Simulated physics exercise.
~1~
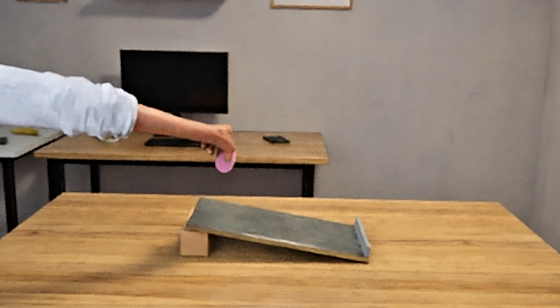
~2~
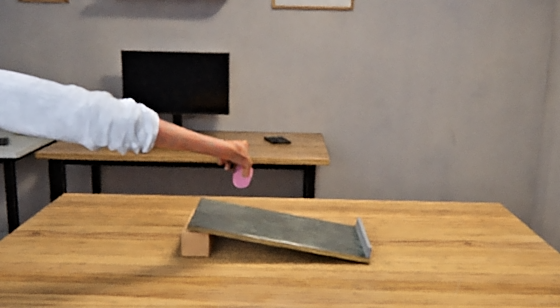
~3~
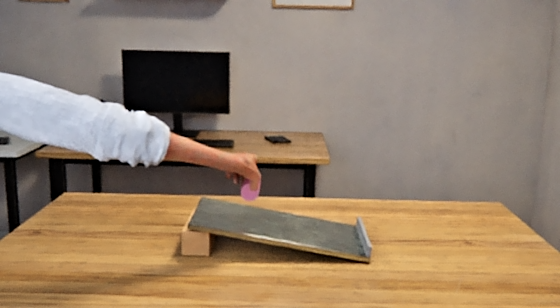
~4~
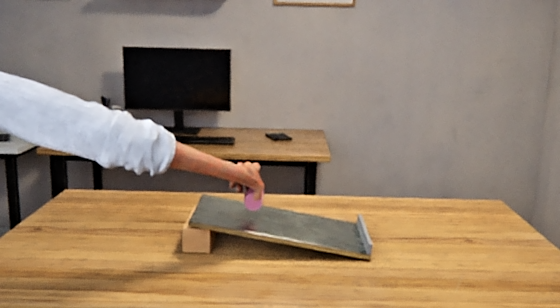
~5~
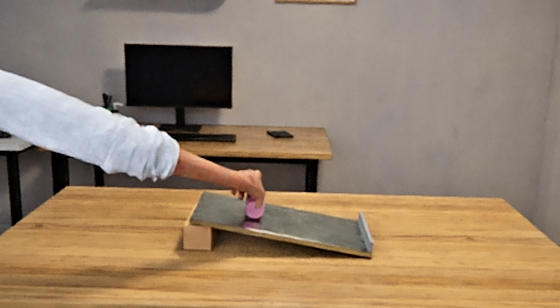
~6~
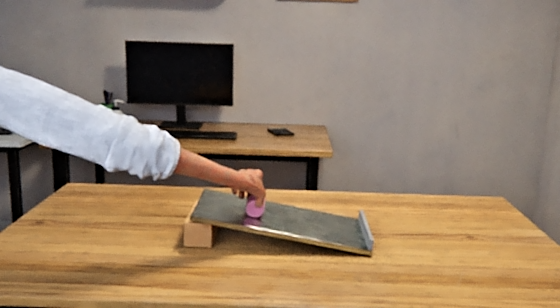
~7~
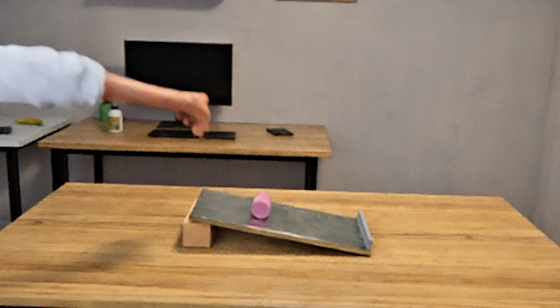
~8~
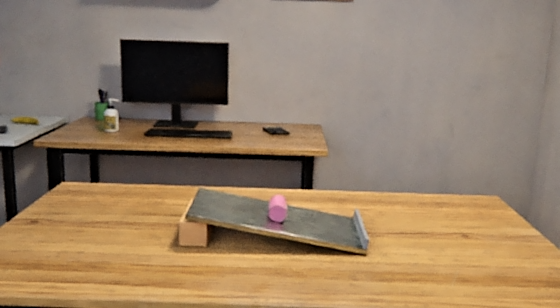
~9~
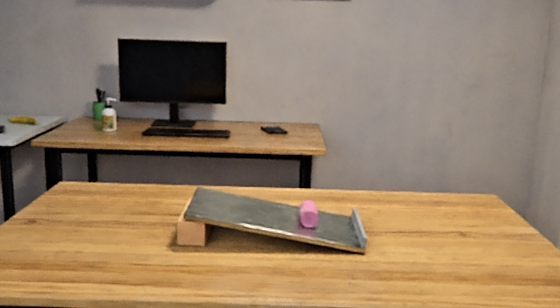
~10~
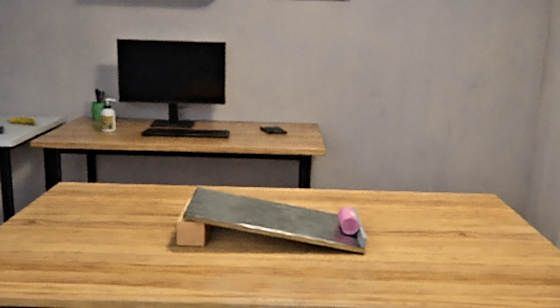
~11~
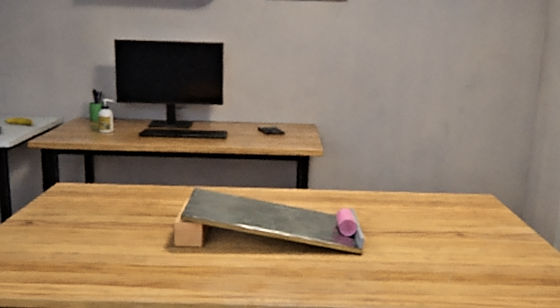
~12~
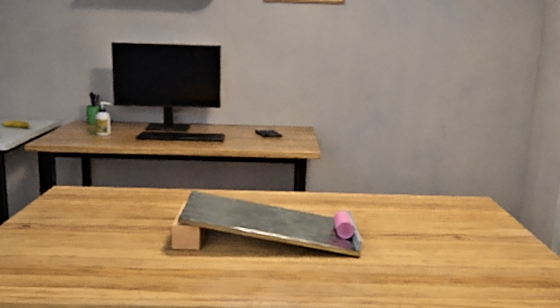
On a wooden table in a room with a desk and monitor behind, a hand lowers a pink cylinder onto its side on a board tilted over a block, then lets go and withdraws; the cylinder rolls down to the right and rests against the raised lip at the lower end.
